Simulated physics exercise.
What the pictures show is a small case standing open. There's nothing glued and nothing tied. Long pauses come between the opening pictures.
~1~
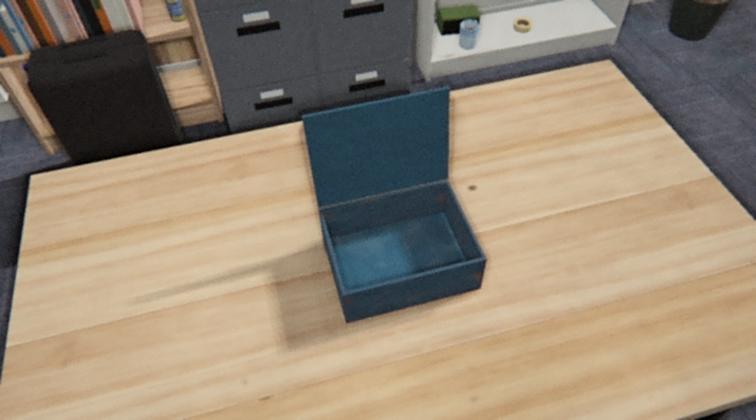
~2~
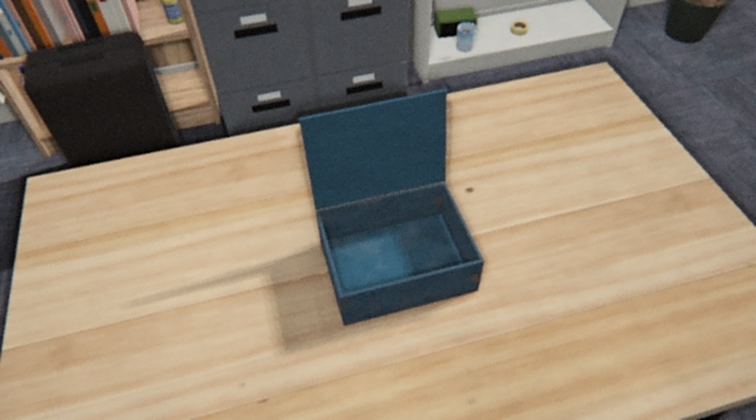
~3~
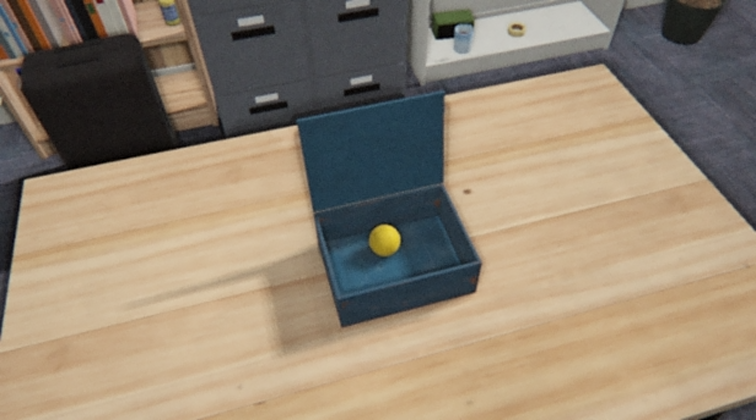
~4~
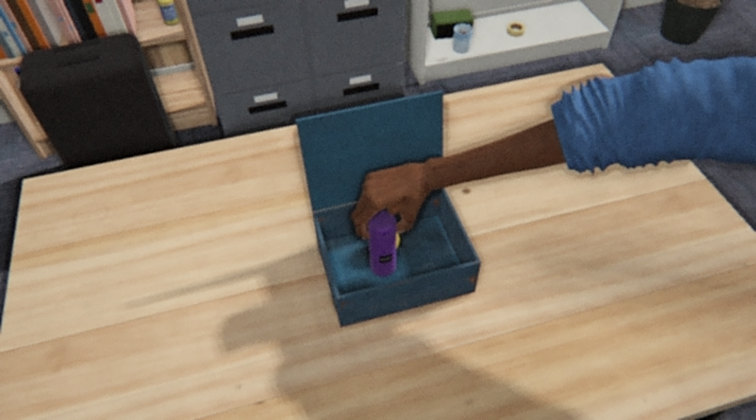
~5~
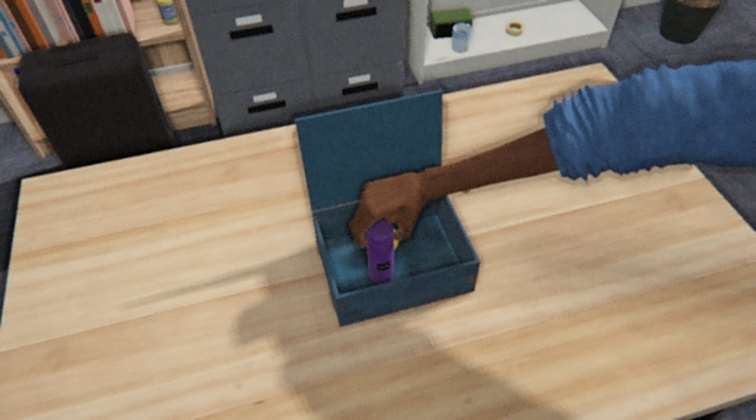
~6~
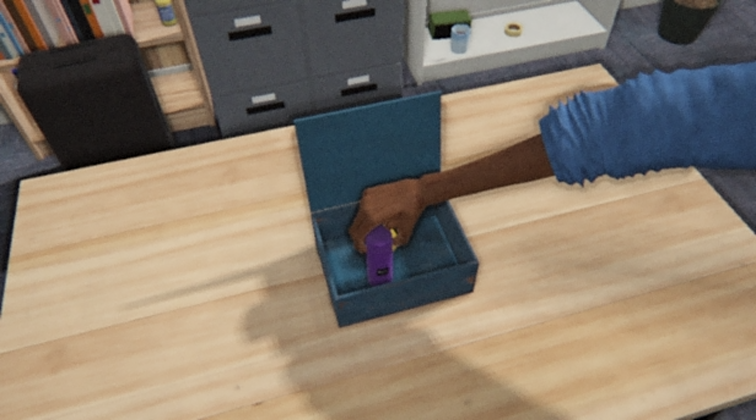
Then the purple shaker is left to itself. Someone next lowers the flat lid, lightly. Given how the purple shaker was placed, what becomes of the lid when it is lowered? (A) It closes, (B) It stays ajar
(B) It stays ajar.
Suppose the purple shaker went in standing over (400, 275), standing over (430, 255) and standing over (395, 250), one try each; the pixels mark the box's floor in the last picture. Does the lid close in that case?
First, it stays open; second, it stays open; third, it shuts.
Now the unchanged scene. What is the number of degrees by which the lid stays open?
Angle above rim: About 25°.
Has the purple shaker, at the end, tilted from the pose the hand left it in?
As it turns out, the purple shaker keeps its original angle.
Then, 1.50 s past the last view, lid 65° above the rim.
Then, 2.00 s past the last view, lid 24° above the rim.
Finally, lid 25° above the rim; both still in place. Final places as the last picture's camera would see them, purple shaker near (379, 256).
